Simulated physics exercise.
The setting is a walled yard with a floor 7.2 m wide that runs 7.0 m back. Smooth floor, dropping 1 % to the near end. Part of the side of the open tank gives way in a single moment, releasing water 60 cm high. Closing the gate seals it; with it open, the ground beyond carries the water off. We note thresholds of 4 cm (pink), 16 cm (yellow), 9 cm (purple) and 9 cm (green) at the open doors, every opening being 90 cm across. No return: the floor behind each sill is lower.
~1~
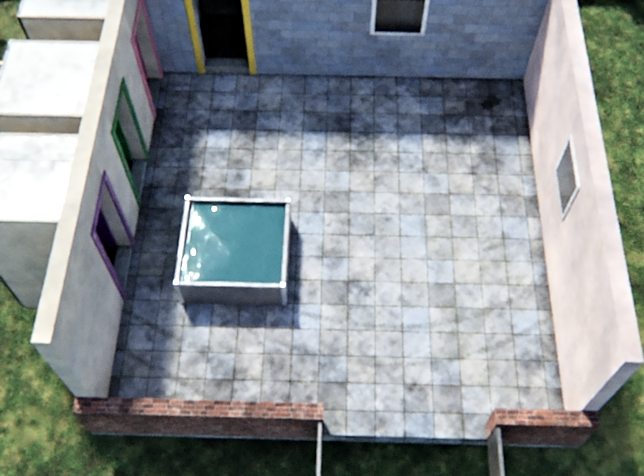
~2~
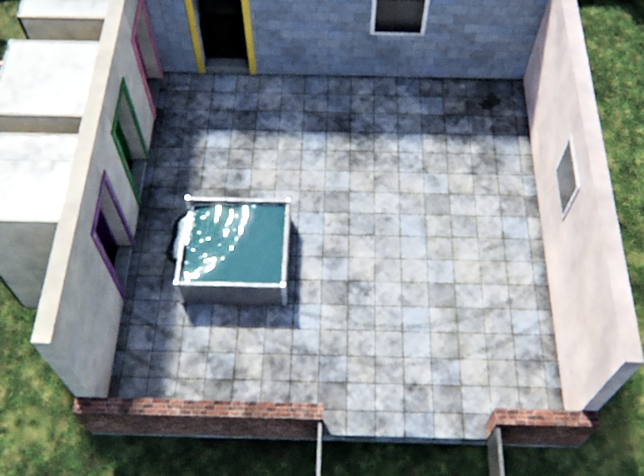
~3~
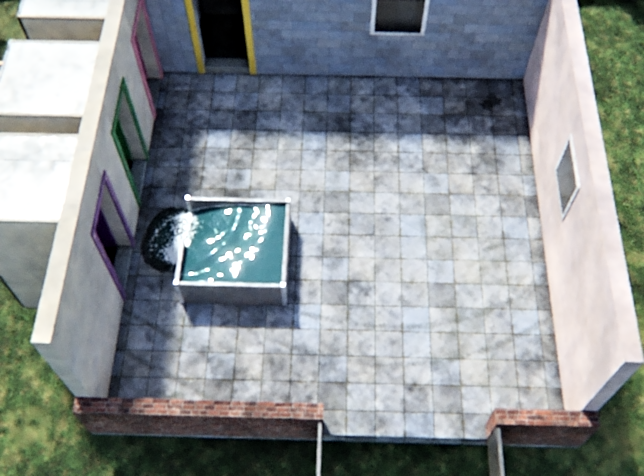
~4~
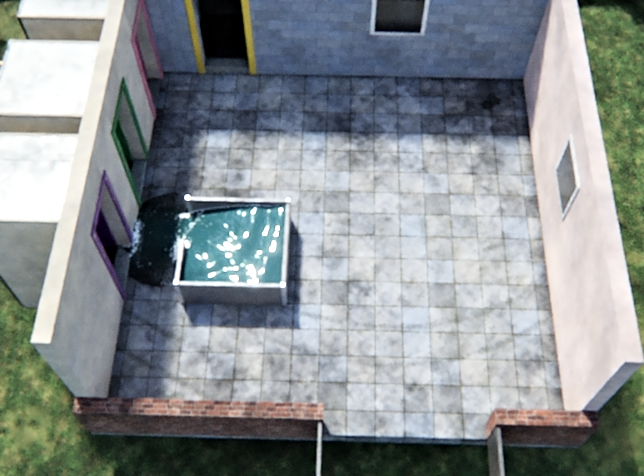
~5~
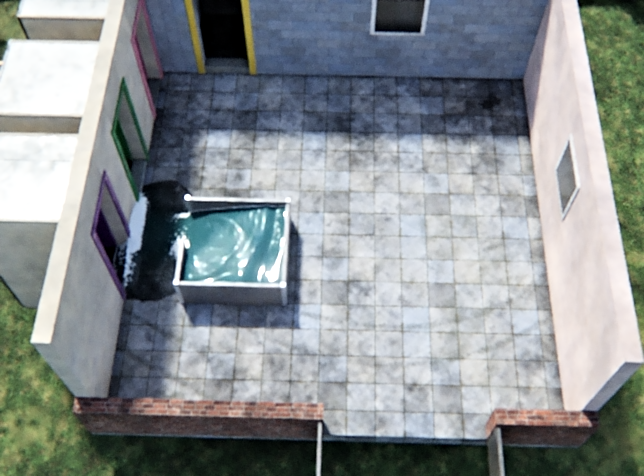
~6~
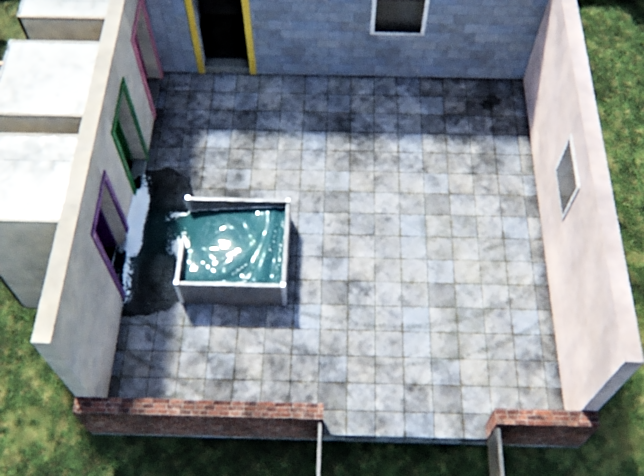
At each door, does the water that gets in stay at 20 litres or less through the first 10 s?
Taking them in turn: At the pink door, no; at the yellow door, yes; at the purple door, no; at the green door, no.
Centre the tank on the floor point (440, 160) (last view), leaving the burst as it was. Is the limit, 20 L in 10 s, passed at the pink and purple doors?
Result - pink door exceeds it, purple door does not exceed it.
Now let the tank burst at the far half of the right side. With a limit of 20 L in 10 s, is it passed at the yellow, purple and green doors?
In that case, yellow door: Less than that, purple door: Less than that, green door: Less than that.
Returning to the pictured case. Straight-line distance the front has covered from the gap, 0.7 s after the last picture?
Roughly 3.0 m.
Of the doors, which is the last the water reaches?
Yellow.
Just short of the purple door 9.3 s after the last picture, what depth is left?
I'd say close to 5.0 cm.
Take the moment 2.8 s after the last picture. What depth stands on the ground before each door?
Centimetres: Pink 7 / yellow 12 / purple 15 / green 11.
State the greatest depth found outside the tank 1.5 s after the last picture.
Some 30 cm deep.
Then, 0.7 s after the last picture water covers 10 % of the floor and is deepest (42 cm) near (136, 232); pink door not reached, yellow door not reached, purple door 22 cm at the sill, 44 L in, green door 18 cm at the sill, 7 L in.
Then, 1.5 s after the last picture water covers 20 % of the floor and is deepest (30 cm) near (136, 232); pink door 4 cm at the sill, 0 L in, yellow door 9 cm at the sill, 0 L in, purple door 19 cm at the sill, 98 L in, green door 15 cm at the sill, 27 L in.
Then, 2.8 s after the last picture water covers 25 % of the floor and is deepest (23 cm) near (136, 232); pink door 7 cm at the sill, 7 L in, yellow door 12 cm at the sill, 0 L in, purple door 15 cm at the sill, 142 L in, green door 11 cm at the sill, 39 L in.
Then, 5.3 s after the last picture water covers 55 % of the floor and is deepest (14 cm) near (134, 241); pink door 7 cm at the sill, 33 L in, yellow door 7 cm at the sill, 0 L in, purple door 10 cm at the sill, 169 L in, green door 7 cm at the sill, 43 L in.
Then, 9.3 s after the last picture water covers 90 % of the floor and is deepest (8 cm) near (134, 241); pink door 4 cm at the sill, 48 L in, yellow door 3 cm at the sill, 0 L in, purple door 5 cm at the sill, 173 L in, green door 4 cm at the sill, 43 L in.
